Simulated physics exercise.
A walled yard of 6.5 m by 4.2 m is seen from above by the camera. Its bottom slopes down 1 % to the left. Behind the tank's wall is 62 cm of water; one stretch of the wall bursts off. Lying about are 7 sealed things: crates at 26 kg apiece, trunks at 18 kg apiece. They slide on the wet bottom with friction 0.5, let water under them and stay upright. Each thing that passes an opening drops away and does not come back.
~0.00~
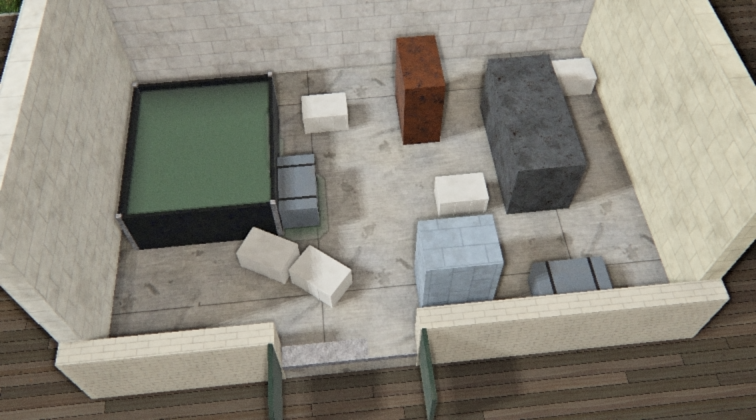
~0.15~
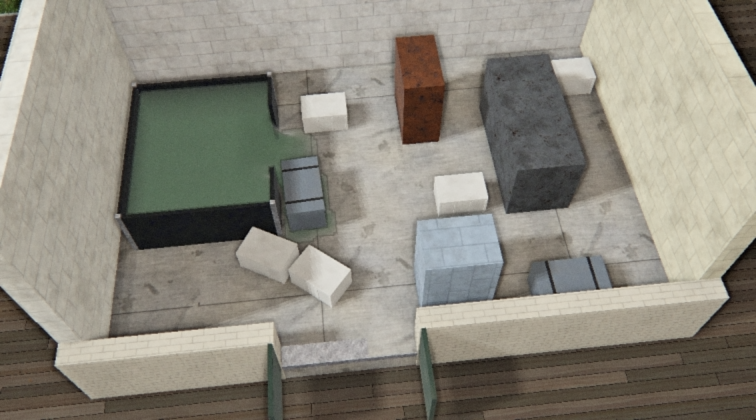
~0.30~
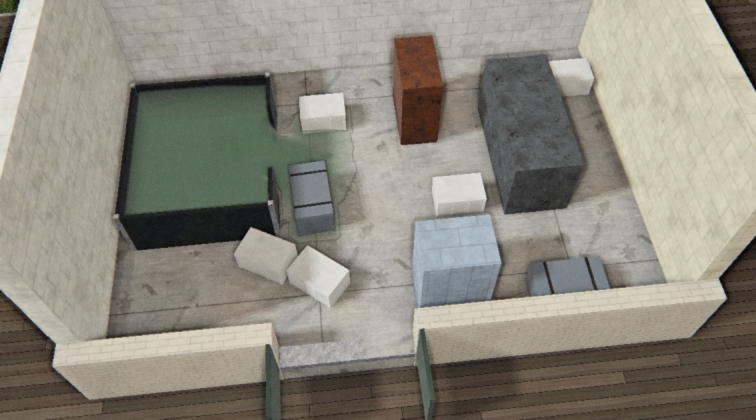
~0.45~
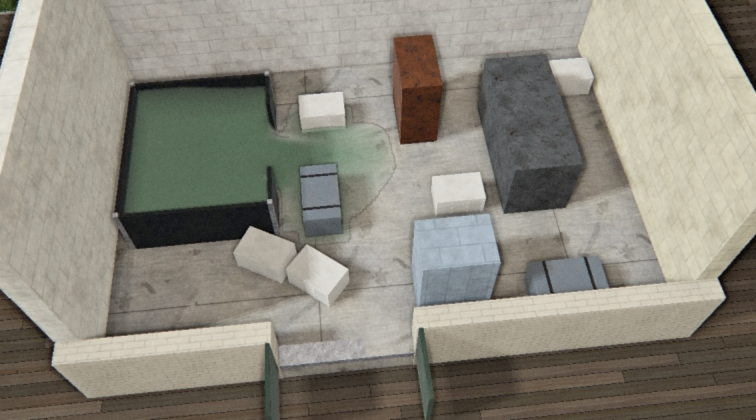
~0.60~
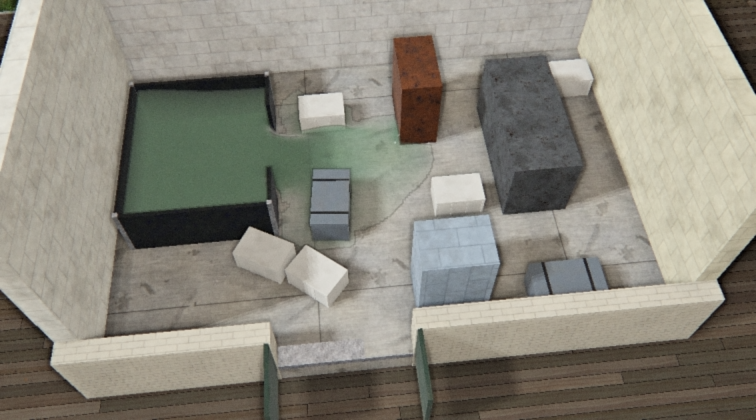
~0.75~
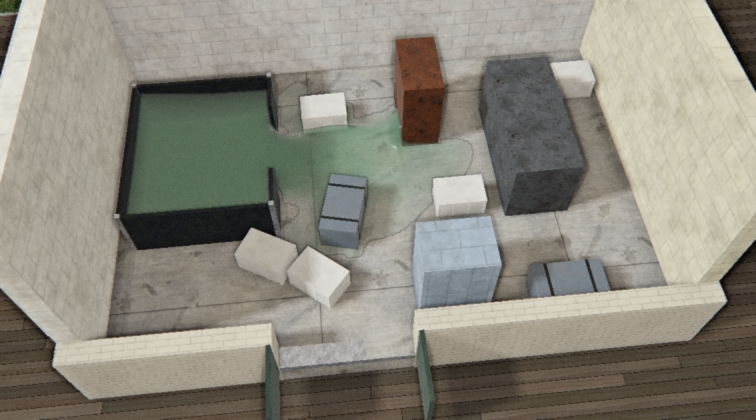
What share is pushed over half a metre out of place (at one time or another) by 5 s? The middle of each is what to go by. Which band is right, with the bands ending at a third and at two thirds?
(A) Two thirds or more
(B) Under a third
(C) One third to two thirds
Option C: One third to two thirds.
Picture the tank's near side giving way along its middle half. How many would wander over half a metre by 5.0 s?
1.
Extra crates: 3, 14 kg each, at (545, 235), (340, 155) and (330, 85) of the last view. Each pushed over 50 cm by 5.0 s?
Check, in order - exceeded, exceeded, exceeded.
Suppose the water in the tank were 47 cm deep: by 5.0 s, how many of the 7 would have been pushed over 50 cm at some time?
I count 2 of them in that case.
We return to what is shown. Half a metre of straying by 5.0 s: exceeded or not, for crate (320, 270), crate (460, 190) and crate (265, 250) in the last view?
Well, in turn that's not reaching it, topping it, not reaching it.
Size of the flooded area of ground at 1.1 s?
Somewhere around 9.0 m2, roughly.
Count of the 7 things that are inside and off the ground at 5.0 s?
I count 2.
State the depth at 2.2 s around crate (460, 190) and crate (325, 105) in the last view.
14 and 6 cm.
After 1.1 s 1 of 7 are over 50 cm from their spots; 0 afloat.
After 2.2 s 2 of 7 are over 50 cm from their spots; 0 afloat.
After 3.5 s 3 of 7 are over 50 cm from their spots; 2 afloat.
After 5.0 s 3 of 7 are over 50 cm from their spots, and 3 have been at some point; 2 afloat.
